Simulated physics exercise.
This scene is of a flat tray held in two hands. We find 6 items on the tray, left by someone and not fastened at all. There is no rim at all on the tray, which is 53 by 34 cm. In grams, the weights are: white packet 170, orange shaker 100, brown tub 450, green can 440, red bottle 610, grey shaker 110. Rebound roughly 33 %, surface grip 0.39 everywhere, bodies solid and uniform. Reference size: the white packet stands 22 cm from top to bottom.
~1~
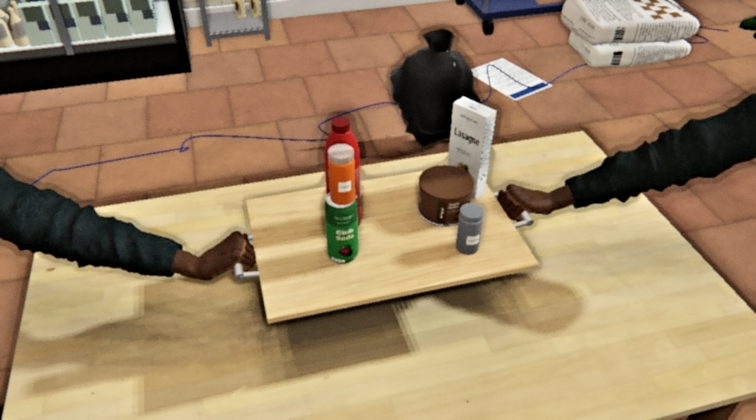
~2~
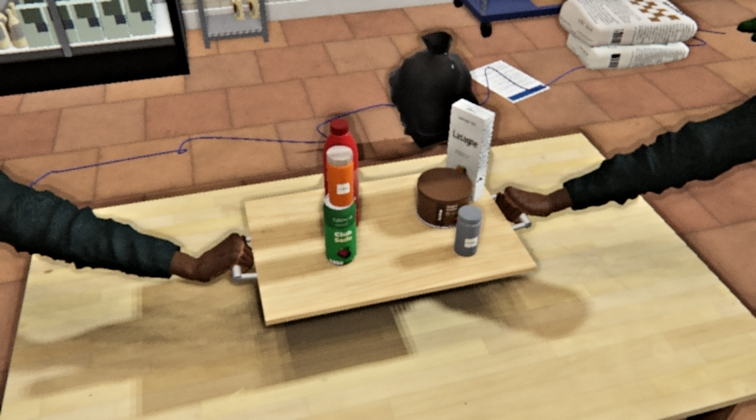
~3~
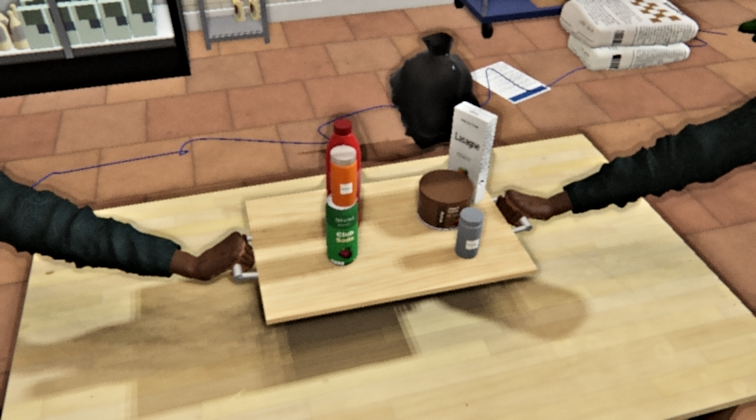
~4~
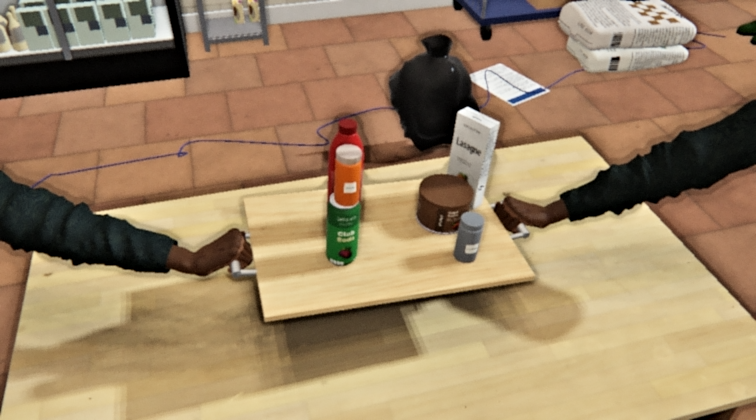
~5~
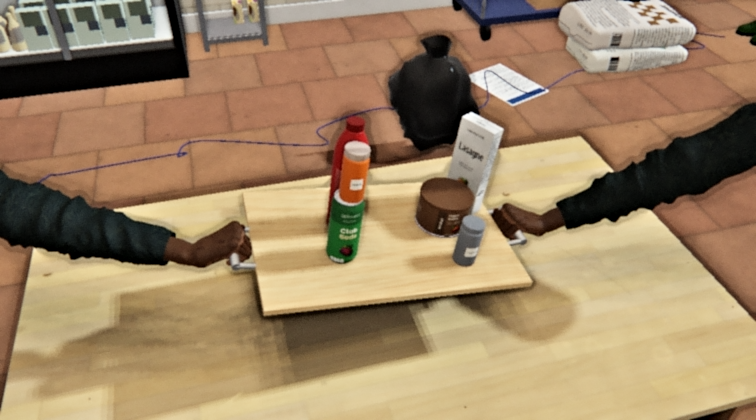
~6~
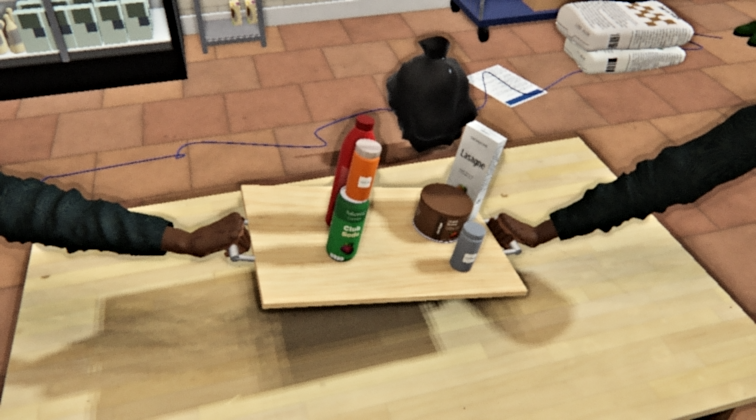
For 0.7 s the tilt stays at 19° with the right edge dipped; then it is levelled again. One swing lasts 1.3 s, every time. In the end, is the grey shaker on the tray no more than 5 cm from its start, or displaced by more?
It is displaced by more.
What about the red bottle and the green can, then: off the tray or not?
The red bottle winds up out of bounds; the green can stays within bounds.
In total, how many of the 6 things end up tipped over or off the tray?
Altogether, 6.
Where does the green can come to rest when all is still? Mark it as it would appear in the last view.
(480, 222), roughly.
Then, 0.80 s after the last picture, tilt 19°, right edge down; white packet now off the tray; grey shaker tipped 16° from how it sat near (477, 257); orange shaker tipped 67° from how it sat.
Then, 1.20 s after the last picture, tilt 19°, right edge down; orange shaker and grey shaker now off the tray; green can on its side; red bottle on its side.
Then, 1.90 s after the last picture, tilt 9°, right edge down; brown tub and red bottle now off the tray; green can on its side.
At rest, off the tray, white packet, orange shaker, brown tub, red bottle and grey shaker; tipped over on the tray, green can. Seen from the same camera at the end, grey shaker near (649, 323).
